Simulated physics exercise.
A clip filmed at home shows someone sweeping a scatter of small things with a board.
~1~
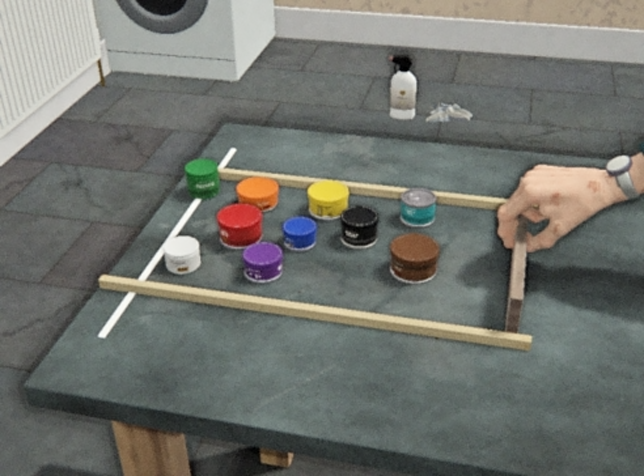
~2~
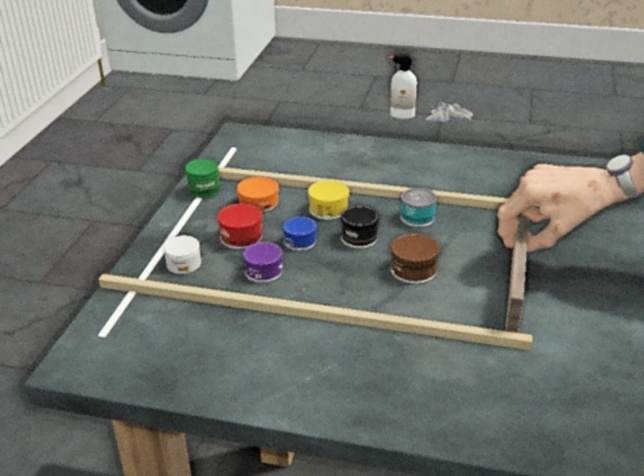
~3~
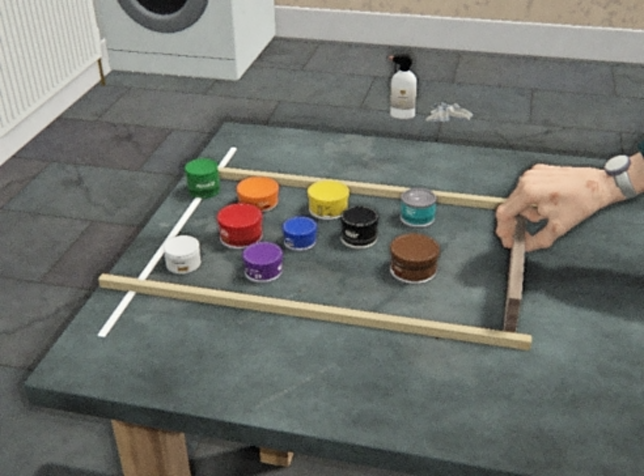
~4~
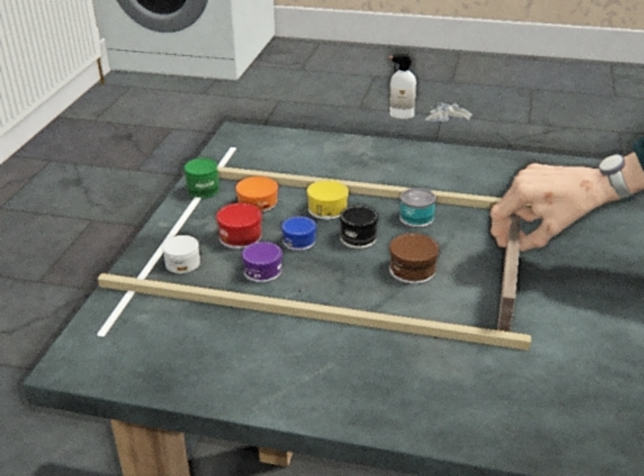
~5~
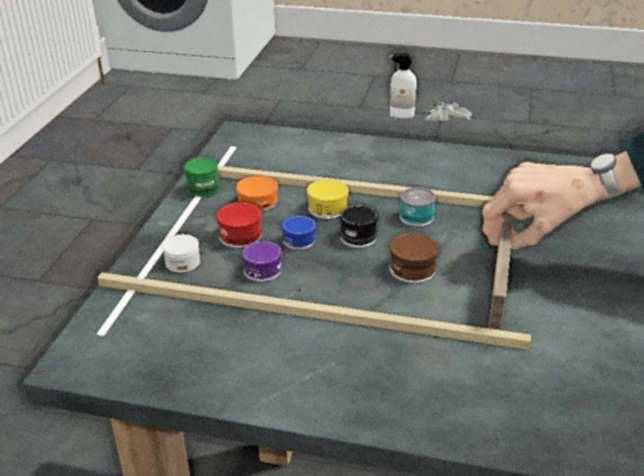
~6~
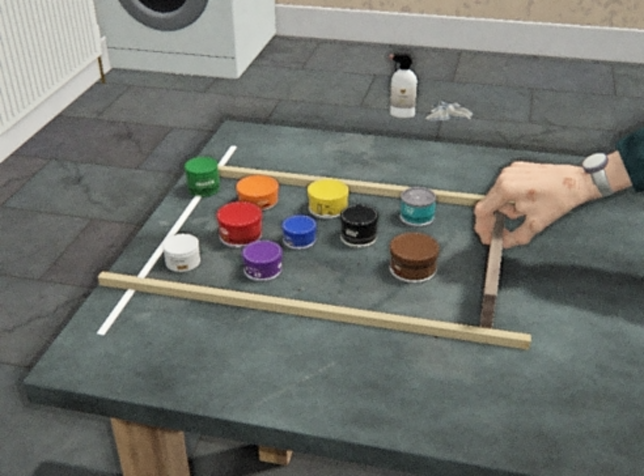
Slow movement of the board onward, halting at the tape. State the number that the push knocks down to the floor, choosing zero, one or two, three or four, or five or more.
I reckon the number that spills over the end lands at five or more.
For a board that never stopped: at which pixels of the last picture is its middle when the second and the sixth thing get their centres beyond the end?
At (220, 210) for the second, at (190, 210) for the sixth.
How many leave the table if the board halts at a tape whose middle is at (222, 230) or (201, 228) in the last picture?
Result, try by try: 1, 3.
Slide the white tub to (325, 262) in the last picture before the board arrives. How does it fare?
From that start the object is safe.
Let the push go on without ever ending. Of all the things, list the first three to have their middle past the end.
The order is the orange tin, the green tub, the red tin.
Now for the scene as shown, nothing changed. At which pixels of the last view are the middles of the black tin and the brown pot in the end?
Final positions - black tin around (173, 195), brown pot around (147, 224).
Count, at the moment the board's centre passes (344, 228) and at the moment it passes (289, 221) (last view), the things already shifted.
I make it 5 at the first spot and 9 at the other.
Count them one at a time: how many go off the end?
Altogether the count is 6.
Early on, none off yet; green tub at rest near (203, 177); white tub at rest near (182, 253); orange tin at rest near (258, 194).
A while later, none off yet; green tub travelled a little near (187, 172); white tub at rest near (182, 253); orange tin travelled about its own width near (206, 192).
Finally, the number that fall off is five or more; lost, yellow tin, blue pot, red tin, orange tin, white tub and green tub.
